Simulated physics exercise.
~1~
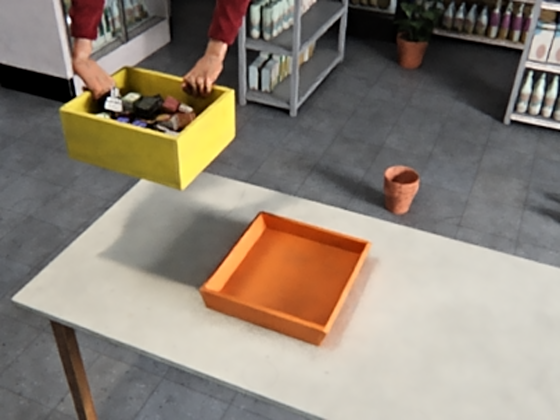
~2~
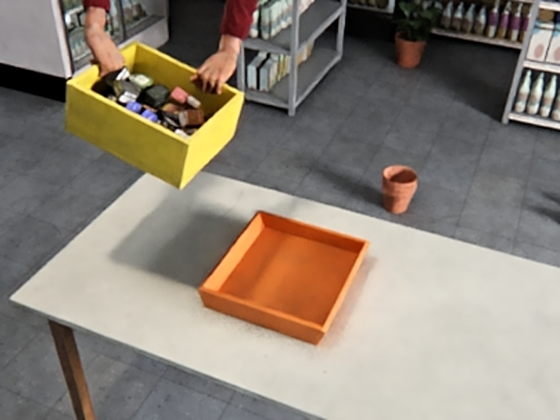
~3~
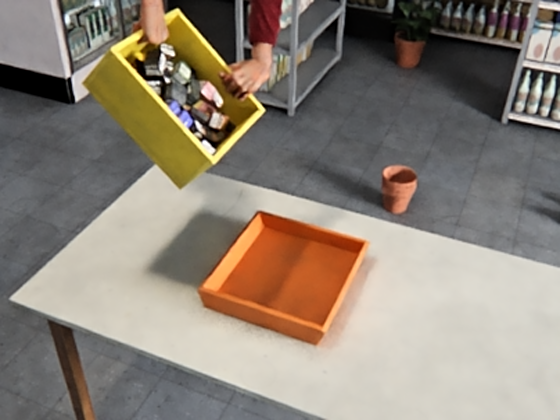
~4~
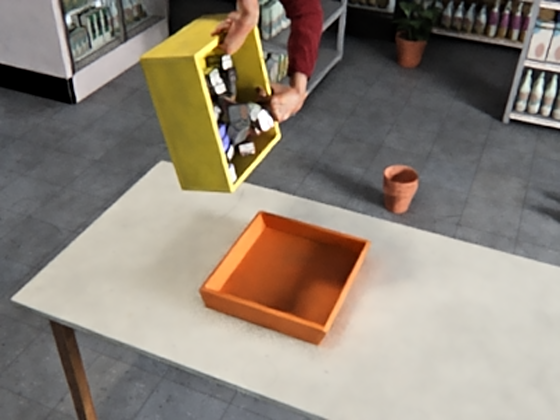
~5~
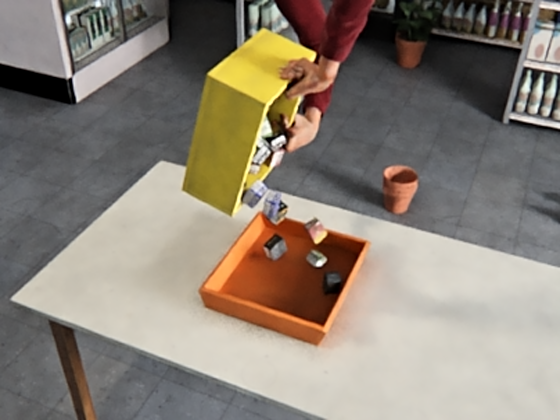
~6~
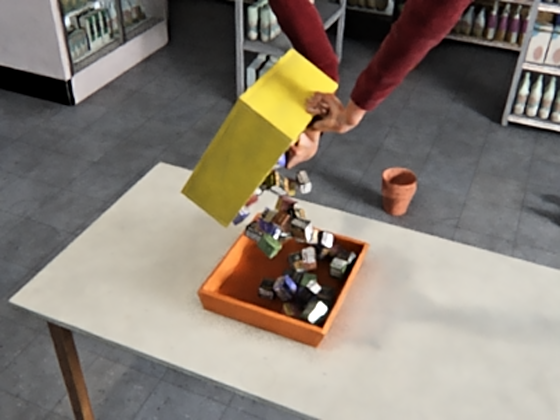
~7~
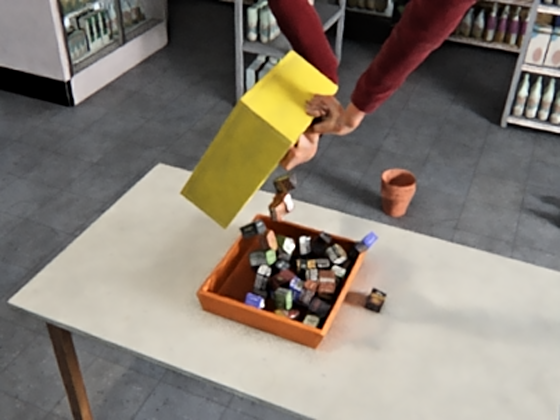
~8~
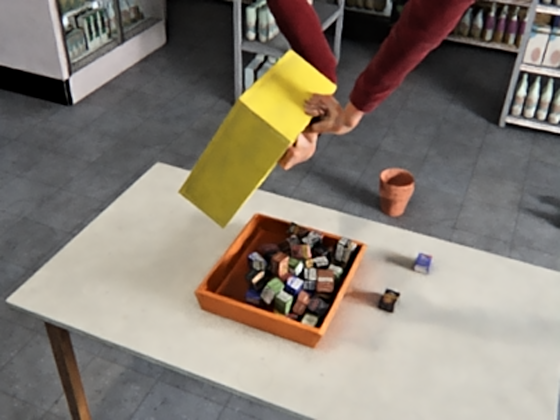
In a shop with shelves of bottles behind a pale table, two hands in dark red sleeves hold a yellow crate of small cartons near an empty orange box. The hands tip the crate steadily to the right until its open side faces down toward the box. A few cartons drop out first, then the rest tumble down in a stream and pile up inside. As the crate is held steeply tilted, two cartons go over the right side of the box. They come to rest on the tabletop, while nearly all the others lie heaped in the box.
